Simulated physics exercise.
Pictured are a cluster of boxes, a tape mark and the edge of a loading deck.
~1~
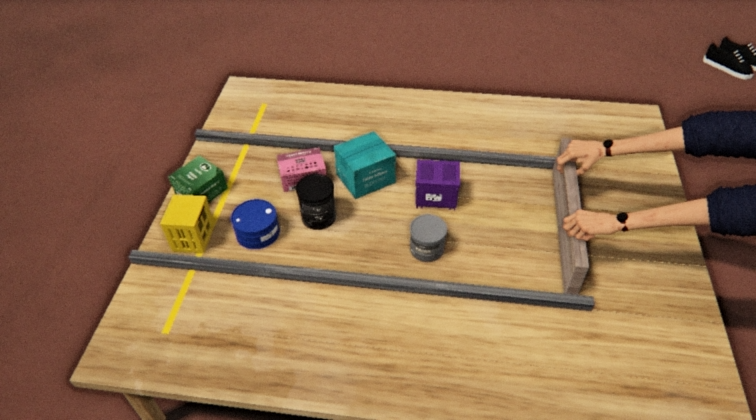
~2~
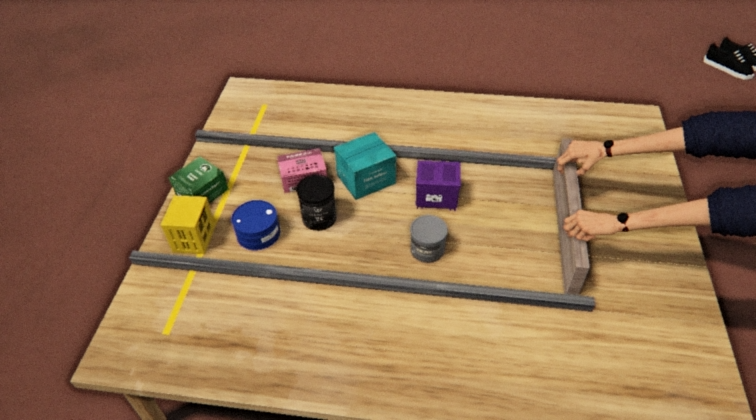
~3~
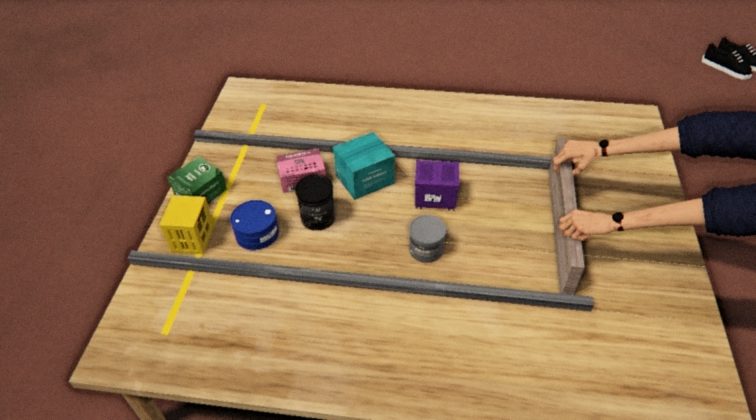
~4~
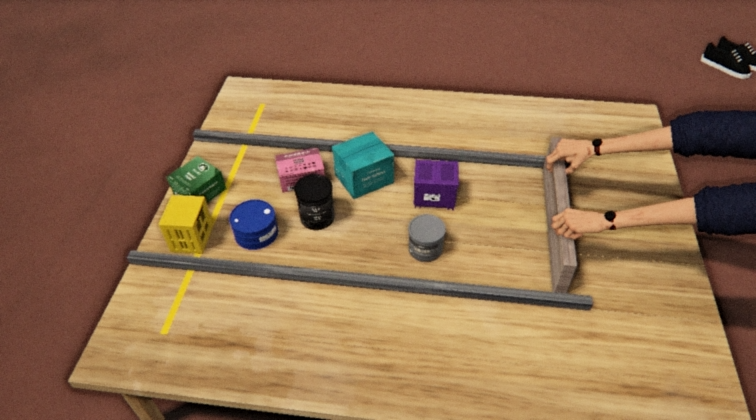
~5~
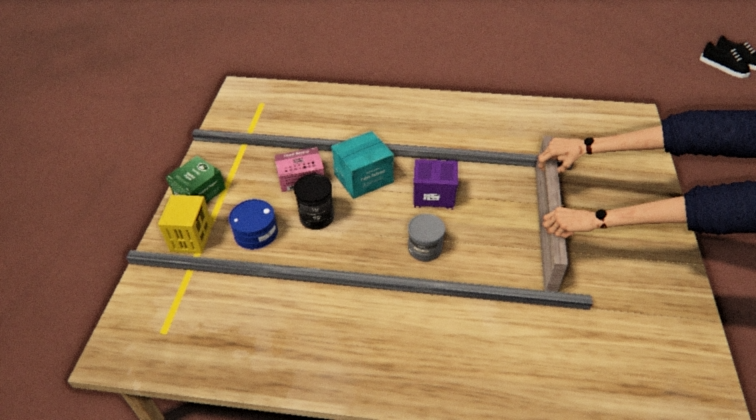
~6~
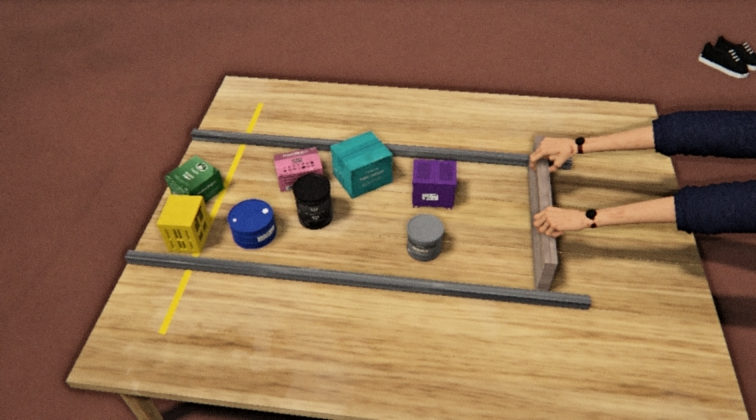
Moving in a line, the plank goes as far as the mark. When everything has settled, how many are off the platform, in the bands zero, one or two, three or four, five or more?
Off the platform: Three or four.
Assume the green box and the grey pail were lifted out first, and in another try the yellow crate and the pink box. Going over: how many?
Going first to second: 2 and 2.
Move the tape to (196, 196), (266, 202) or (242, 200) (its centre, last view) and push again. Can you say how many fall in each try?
The counts come to 5, then 1, then 1.
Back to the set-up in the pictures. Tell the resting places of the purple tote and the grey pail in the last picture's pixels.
First (206, 165), then (187, 218).
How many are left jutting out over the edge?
In total, 2 of them.
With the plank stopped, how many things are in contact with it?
It touches 3.
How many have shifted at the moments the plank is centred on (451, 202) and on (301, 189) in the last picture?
The count reaches 1 first and 7 second.
Soon after, none off yet; green box at rest near (195, 183); yellow crate at rest near (185, 224); blue canister at rest near (253, 224).
Then, none off yet; green box moved a little near (175, 185); yellow crate at rest near (185, 224); blue canister at rest near (253, 224).
At rest, the number that fall off is three or four; fallen, turquoise box, pink box and green box.
